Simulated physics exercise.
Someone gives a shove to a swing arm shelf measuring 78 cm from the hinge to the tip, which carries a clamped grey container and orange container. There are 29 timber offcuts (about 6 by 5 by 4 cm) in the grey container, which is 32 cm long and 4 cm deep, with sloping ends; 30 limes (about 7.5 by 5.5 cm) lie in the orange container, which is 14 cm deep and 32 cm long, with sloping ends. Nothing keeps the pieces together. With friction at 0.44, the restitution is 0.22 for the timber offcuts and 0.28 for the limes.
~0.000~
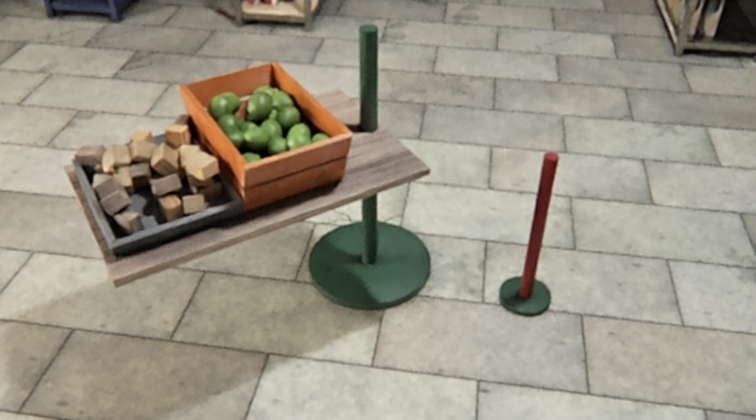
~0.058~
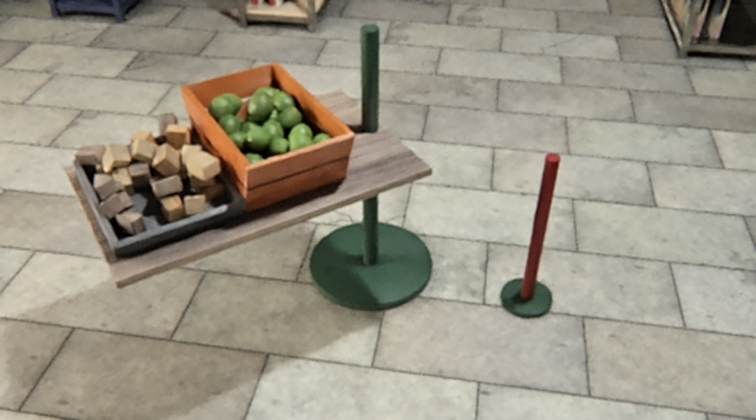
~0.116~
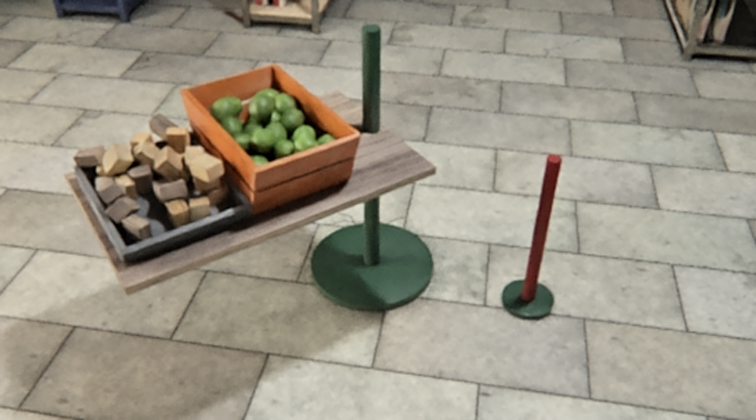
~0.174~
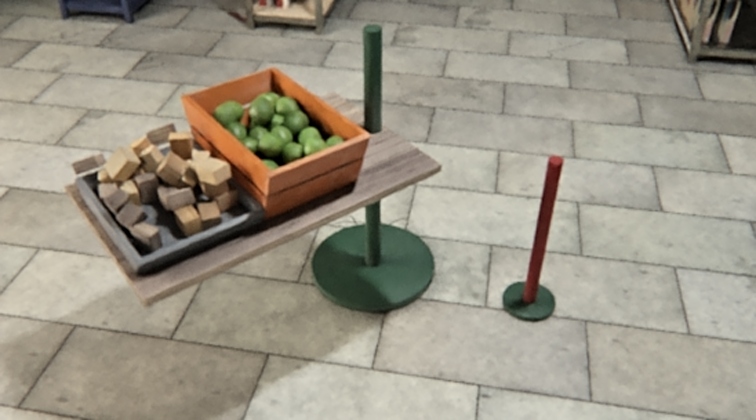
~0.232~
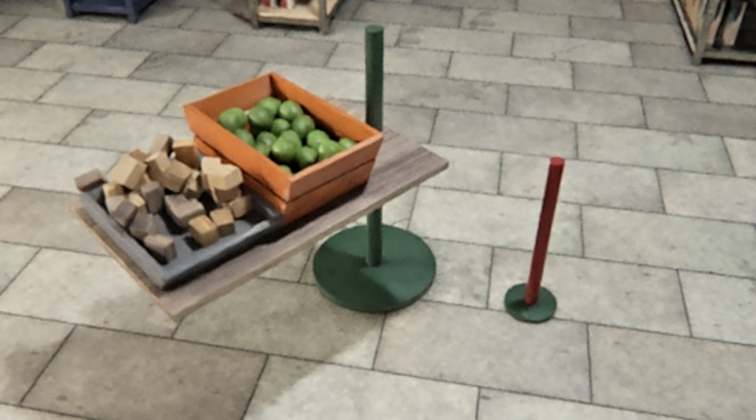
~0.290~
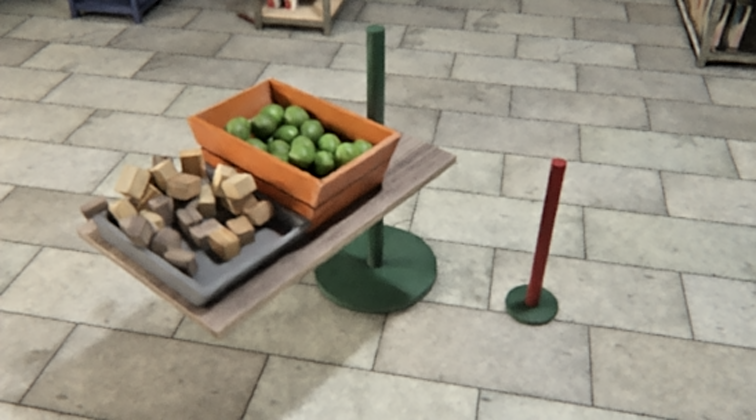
The footage shows a wooden shelf on a green post, carrying wooden blocks in a grey tray and green round objects in an orange crate; its loaded left end swings toward the viewer, gradually at first, as the blocks shift.
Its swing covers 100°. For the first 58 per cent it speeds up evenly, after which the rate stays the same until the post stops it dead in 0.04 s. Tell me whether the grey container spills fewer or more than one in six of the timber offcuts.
The grey container spills more than one in six of the timber offcuts.
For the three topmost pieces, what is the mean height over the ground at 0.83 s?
Mean height: Near 68 cm.
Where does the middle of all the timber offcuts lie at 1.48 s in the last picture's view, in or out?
Their middle is at about (534, 369).
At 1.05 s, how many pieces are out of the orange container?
Estimate for the orange container by then: Some 0 out.
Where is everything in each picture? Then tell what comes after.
In the first frame (each is followed by its nearest rim corner in this view; the camera moves round a little), grey container, (113, 241); orange container, (245, 164); turned through 0°; none out.
The second frame shows grey container, (115, 242); orange container, (248, 165); turned through 1°.
The third frame shows grey container, (123, 249); orange container, (255, 167); turned through 3°.
The fourth frame shows grey container, (138, 259); orange container, (269, 172); turned through 8°; 1 out, the lowest offcut at (162, 135).
The fifth frame shows grey container, (164, 274); orange container, (290, 177); turned through 14°; 2 out, the lowest offcut at (92, 181).
The sixth frame shows grey container, (203, 291); orange container, (319, 182); turned through 22°; 3 out, the lowest offcut at (97, 209).
After 0.63 s, end of the swing.
After 0.71 s, grey container 19 in, 10 out and orange container 30 in, 0 out.
After 0.83 s, grey container 15 in, 14 out and orange container 30 in, 0 out.
After 1.05 s, grey container 13 in, 16 out and orange container 30 in, 0 out.
When it is over (at 1.48 s), grey container 13 in, 16 out and orange container 30 in, 0 out. Asked share, 16 of 29, 55 per cent.
